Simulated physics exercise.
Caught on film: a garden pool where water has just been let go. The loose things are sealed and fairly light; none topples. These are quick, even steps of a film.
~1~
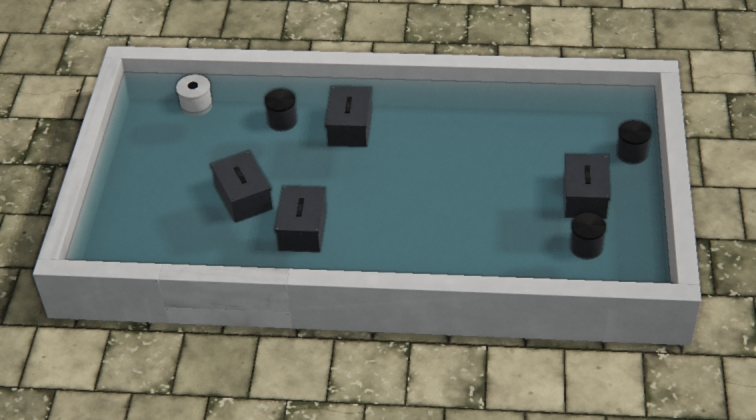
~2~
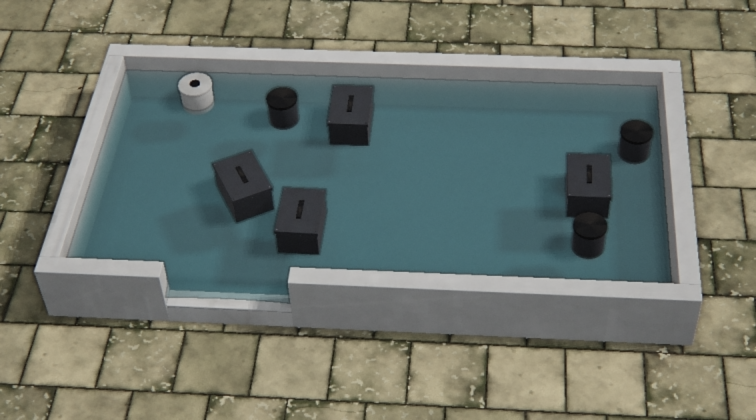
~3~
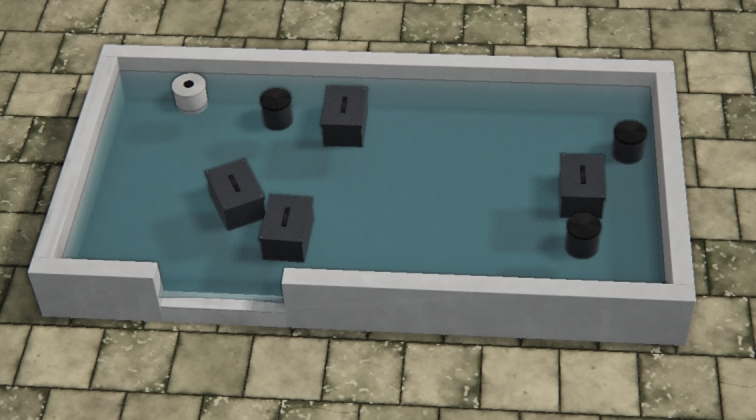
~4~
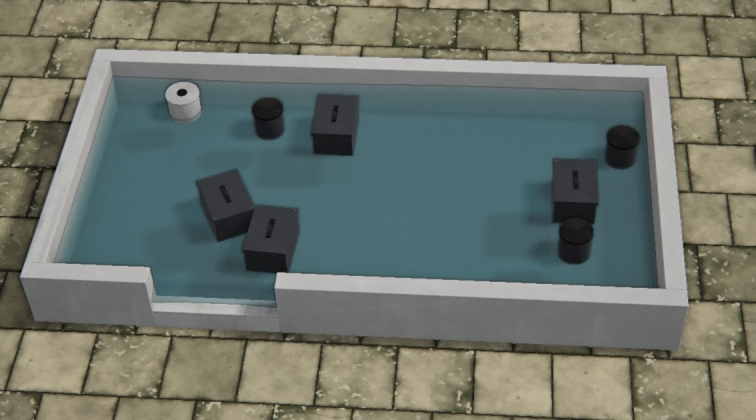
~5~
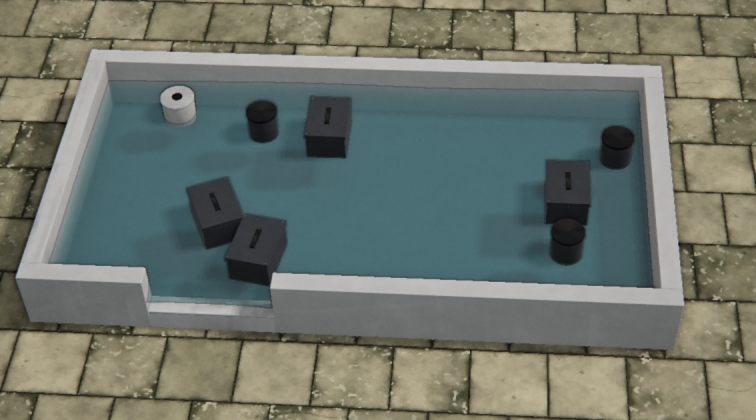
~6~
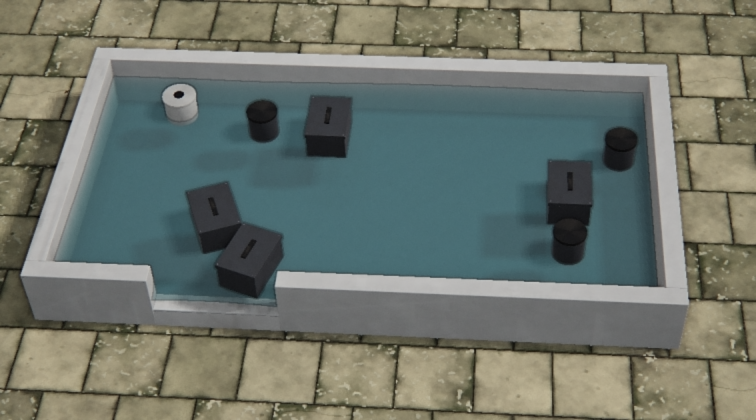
A section of the front wall of a garden pool opened near the left, and two dark, boxy totes drifted slowly toward the gap while the other floating things barely moved.
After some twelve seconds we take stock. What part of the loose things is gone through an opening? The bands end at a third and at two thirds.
Share: Less than a third.
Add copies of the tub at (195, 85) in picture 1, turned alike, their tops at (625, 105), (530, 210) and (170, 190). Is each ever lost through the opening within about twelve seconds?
In that order: Stays, still in, carried outside.
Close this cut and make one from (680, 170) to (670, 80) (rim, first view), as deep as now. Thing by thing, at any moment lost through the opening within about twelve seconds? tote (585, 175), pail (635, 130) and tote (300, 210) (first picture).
One after the other: Yes, washed out, no.
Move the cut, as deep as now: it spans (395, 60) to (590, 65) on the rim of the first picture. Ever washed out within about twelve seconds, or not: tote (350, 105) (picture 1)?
Verdict: Through.
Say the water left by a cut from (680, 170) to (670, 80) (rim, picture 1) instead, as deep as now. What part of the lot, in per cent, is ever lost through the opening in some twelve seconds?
About 40 per cent.
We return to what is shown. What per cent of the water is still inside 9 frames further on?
I make it 84 per cent.
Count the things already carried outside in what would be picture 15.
The number is 2.
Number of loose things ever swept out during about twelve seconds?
It comes to 2.
A moment on, 1 of 8 are out; 7 afloat.
Next, 2 of 8 are out; 6 afloat.
Later, 2 of 8 are out; 6 afloat.
In the end, 2 of 8 are out; 6 afloat.
